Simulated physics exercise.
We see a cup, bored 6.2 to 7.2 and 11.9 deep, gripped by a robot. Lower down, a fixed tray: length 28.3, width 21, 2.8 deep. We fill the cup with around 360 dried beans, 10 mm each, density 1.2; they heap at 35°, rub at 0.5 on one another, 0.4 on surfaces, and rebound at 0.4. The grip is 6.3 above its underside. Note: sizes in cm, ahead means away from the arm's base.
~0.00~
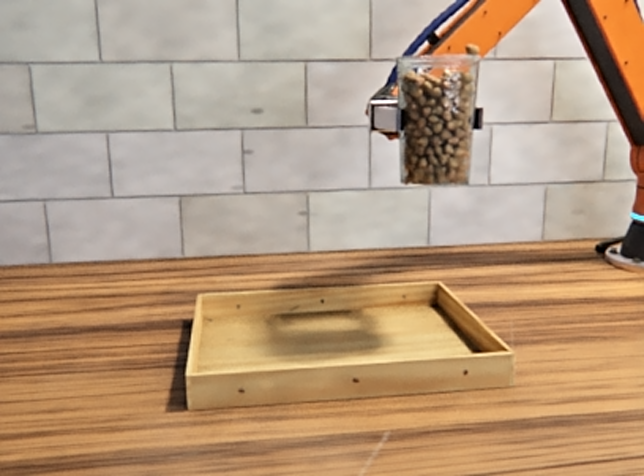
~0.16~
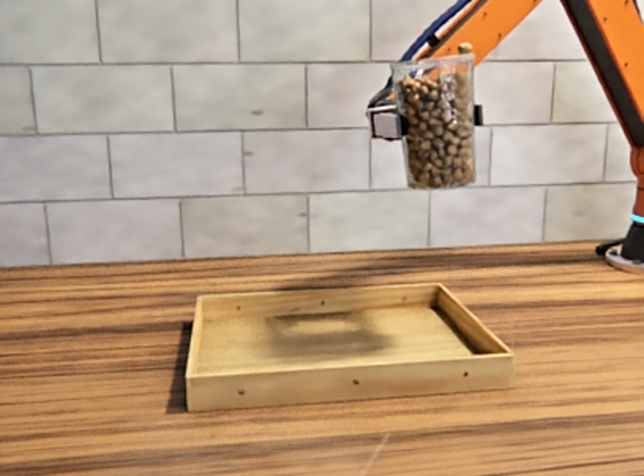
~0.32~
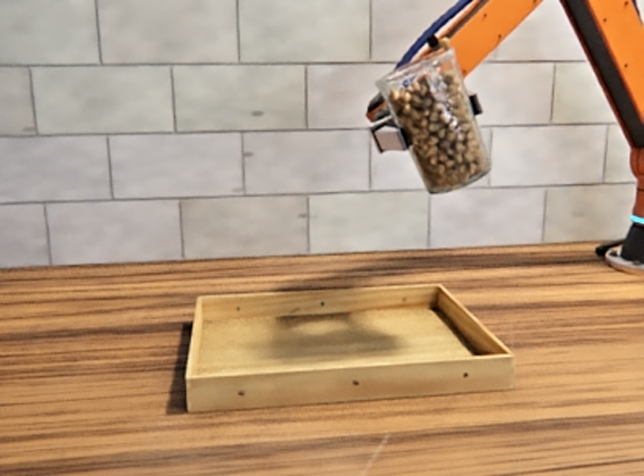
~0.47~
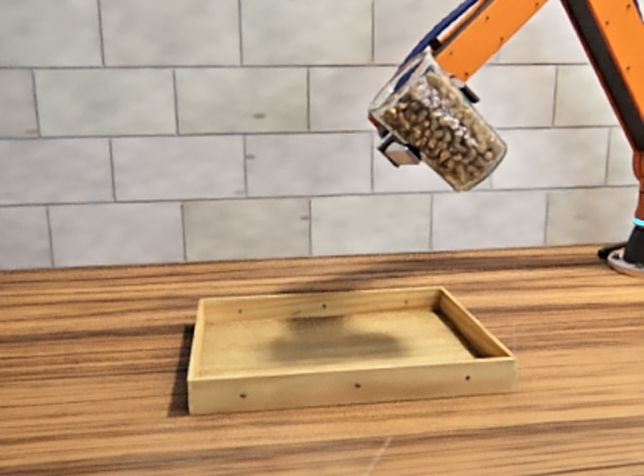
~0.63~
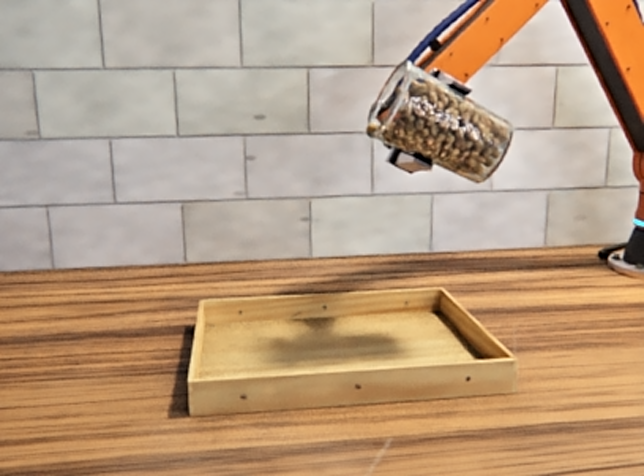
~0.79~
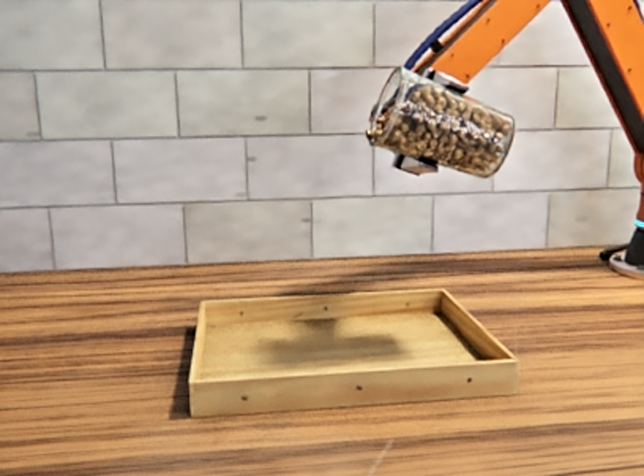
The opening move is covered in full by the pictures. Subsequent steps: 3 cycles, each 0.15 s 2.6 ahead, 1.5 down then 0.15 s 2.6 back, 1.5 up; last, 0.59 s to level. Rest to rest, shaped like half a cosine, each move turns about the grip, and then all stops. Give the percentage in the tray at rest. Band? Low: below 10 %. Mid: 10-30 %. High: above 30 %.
Low.
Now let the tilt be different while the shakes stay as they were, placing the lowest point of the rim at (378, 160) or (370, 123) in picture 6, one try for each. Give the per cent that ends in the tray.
First try about 25 per cent, second try about 0 per cent.
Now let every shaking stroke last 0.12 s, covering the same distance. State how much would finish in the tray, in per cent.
That gives about 10 percent.
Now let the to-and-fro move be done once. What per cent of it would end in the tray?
Near 5 per cent.
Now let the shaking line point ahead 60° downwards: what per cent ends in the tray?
It comes to near 0 percent.
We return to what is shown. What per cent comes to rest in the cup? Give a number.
Around 95 per cent.
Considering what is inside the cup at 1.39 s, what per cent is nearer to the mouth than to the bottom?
About 45 percent.
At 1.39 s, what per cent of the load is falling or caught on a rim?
Reading at that time: Some 2 per cent.
After 1.39 s, tilted 70° forward, highest piece 26 above the table; 347 in the cup, 11 in the tray, 6 in flight or on a rim.
After 1.98 s, tilted 36° forward, highest piece 27 above the table; 341 in the cup, 23 in the tray.
After 2.48 s, level, highest piece 29 above the table; 341 in the cup, 23 in the tray.
After 3.53 s, level, highest piece 29 above the table; 341 in the cup, 23 in the tray.
At rest, 341 in the cup, 23 in the tray. That is 6 % in the tray.
